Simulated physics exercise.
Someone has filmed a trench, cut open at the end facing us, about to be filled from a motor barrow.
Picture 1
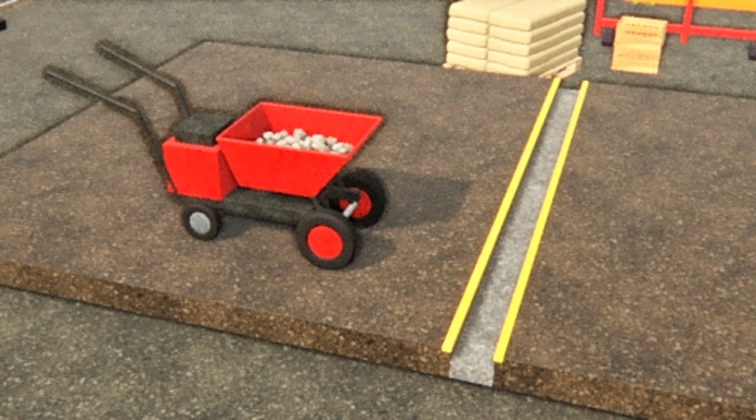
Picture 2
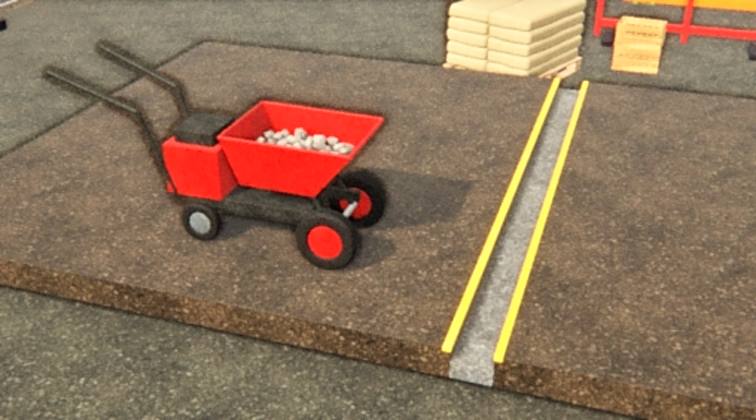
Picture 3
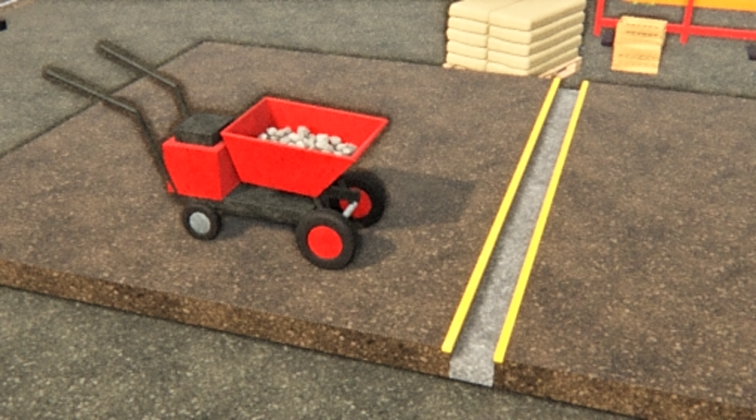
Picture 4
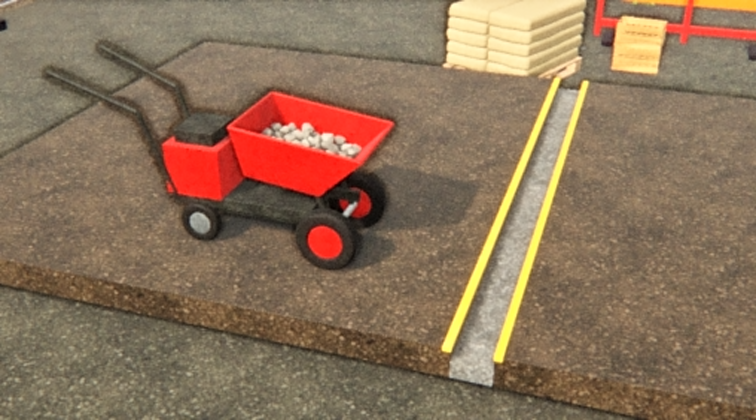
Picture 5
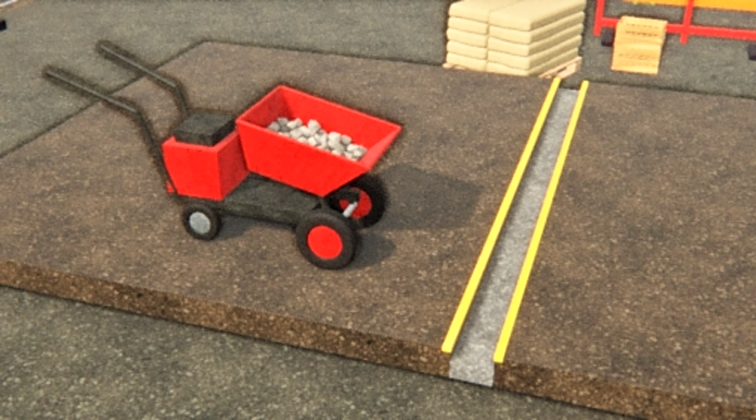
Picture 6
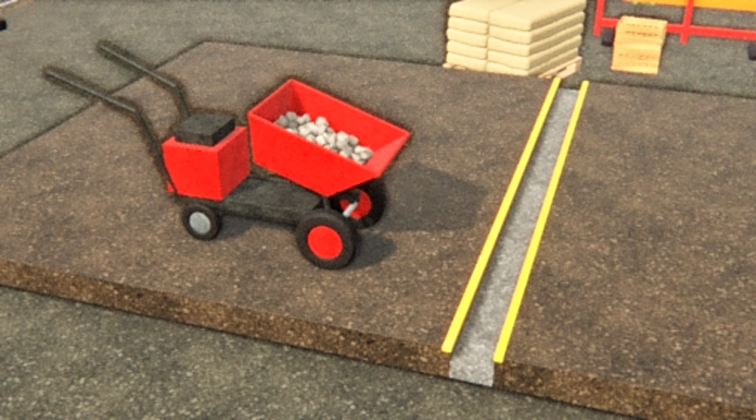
Red skip of a motor barrow tilting gradually forward to the right, carrying broken stones, beside a narrow trench edged in yellow.
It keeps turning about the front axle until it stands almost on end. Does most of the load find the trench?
The trench ends with only the smaller part of it.
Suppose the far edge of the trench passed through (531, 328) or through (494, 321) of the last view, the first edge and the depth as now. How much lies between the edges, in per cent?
Near 40 % and 30 %.
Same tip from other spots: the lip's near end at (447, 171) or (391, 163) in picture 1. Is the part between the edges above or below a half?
At the first place below a half, at the second the larger part.
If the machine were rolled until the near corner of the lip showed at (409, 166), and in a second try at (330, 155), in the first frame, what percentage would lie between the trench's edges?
Near 60 % and 20 %.
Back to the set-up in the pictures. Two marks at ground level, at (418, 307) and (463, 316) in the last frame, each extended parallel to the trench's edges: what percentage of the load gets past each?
Near 90 % and 40 %.
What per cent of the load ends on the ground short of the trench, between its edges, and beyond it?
Short near 55; between near 35; beyond near 5.
Soon, skip tipped steeply; all in the skip.
A while on, skip tipped right over; nearly all in the skip; a small part short of the trench; a stray few falling.
Towards the end, skip tipped right over; about a quarter in the skip; about half short of the trench; about a quarter in or heaped over the trench; a stray few beyond it.
Finally, skip tipped right over; a stray few in the skip; about half short of the trench; about a third in or heaped over the trench; a stray few beyond it.
